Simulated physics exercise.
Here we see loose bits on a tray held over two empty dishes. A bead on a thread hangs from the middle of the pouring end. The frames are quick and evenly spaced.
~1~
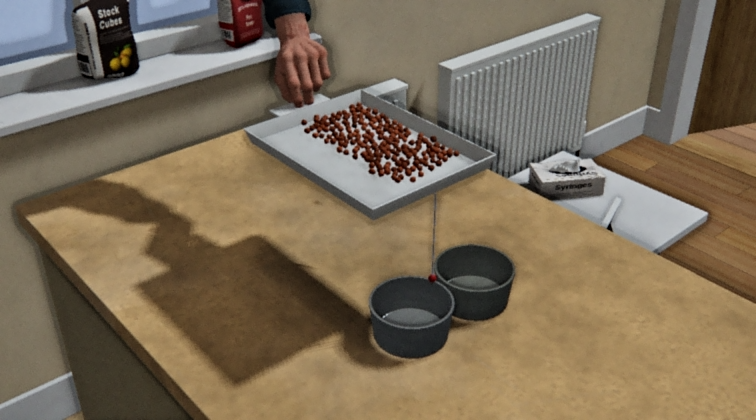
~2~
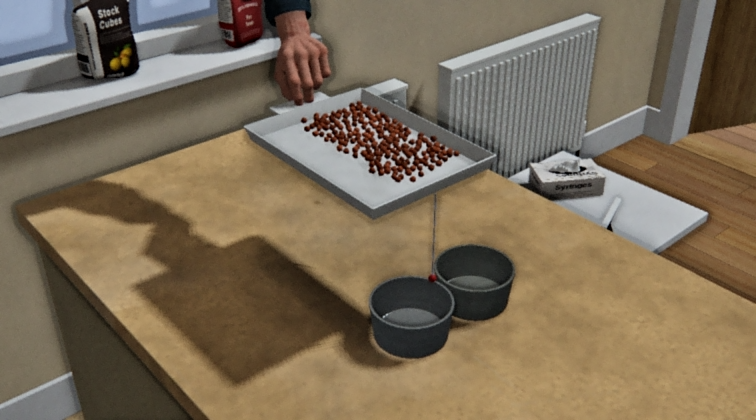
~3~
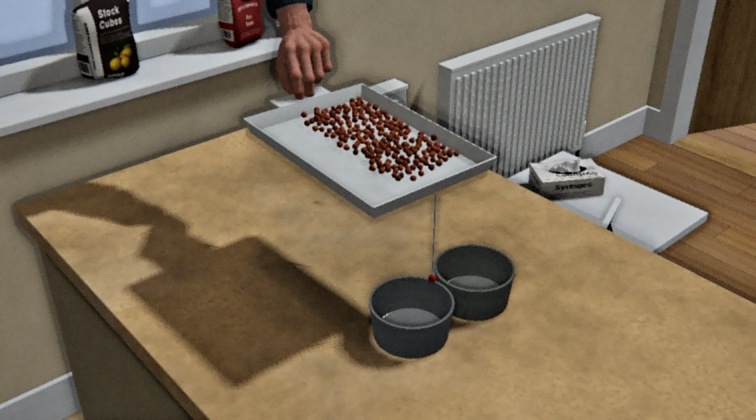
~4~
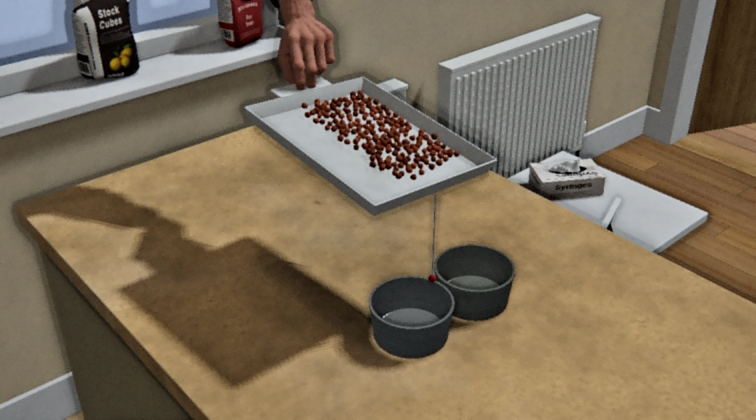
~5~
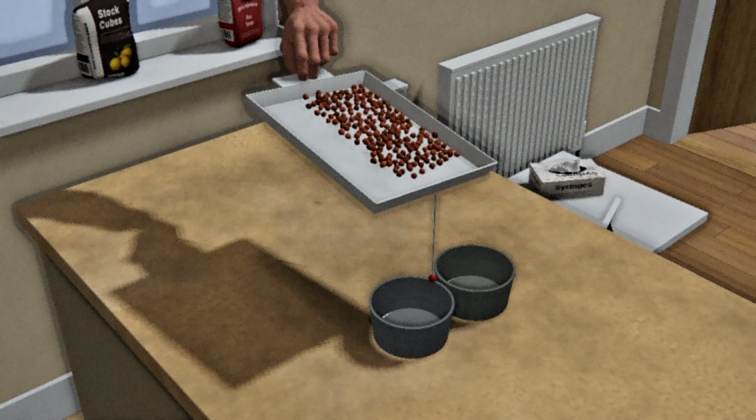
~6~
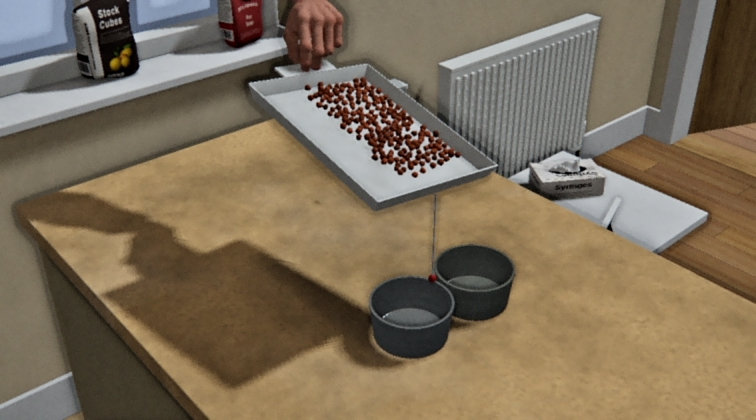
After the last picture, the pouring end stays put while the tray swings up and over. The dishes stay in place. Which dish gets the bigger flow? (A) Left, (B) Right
Answer: B.
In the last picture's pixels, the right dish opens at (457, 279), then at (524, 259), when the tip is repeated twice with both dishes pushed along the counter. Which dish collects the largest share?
Case one: The dish at right. Case two: The dish at right.
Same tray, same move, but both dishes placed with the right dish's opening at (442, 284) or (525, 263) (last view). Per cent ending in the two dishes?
Estimate: 10 % first, 70 % second.
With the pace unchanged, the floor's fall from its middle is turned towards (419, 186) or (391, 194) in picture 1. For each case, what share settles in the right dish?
First heading 10 %, second heading 0 %.
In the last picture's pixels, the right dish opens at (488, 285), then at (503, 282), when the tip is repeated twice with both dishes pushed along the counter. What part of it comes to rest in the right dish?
60 per cent the first time, 60 per cent the second time.
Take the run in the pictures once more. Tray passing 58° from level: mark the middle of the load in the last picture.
The load's middle is around (445, 133).
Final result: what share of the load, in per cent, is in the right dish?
Result: Around 90 in a hundred.
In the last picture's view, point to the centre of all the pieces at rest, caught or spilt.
About pixel (482, 291).
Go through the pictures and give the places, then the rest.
The first picture shows corners of the pouring end near (374, 205) and (489, 154), level; middle of the load near (372, 141), clay pellets; left dish near (440, 335); right dish near (502, 298); bead on its thread near (432, 278).
The second picture shows corners of the pouring end near (374, 204) and (489, 155), level; middle of the load near (372, 140).
The third picture shows corners of the pouring end near (375, 203) and (489, 156), tipped barely, lowest at the right corner; middle of the load near (372, 137).
The fourth picture shows corners of the pouring end near (376, 201) and (490, 159), tipped a little, lowest at the right corner; middle of the load near (373, 133).
The fifth picture shows corners of the pouring end near (377, 199) and (491, 161), tipped a little, lowest at the right corner; middle of the load near (374, 128).
The sixth picture shows corners of the pouring end near (379, 197) and (491, 164), tipped a little, lowest at the right corner; middle of the load near (375, 123); left dish near (440, 335); right dish near (502, 298).
Shortly afterwards, tray tipped steeply; the whole lot on the tray.
Next, tray tipped right over; near a quarter on the tray; near half in the right dish; only a few outside both; near a quarter in the air.
Some moments later, tray tipped past a quarter turn; all but a few in the right dish; a little outside both.
In the end, tray tipped past a quarter turn; none at all in the left dish; all but a few in the right dish; a little outside both.
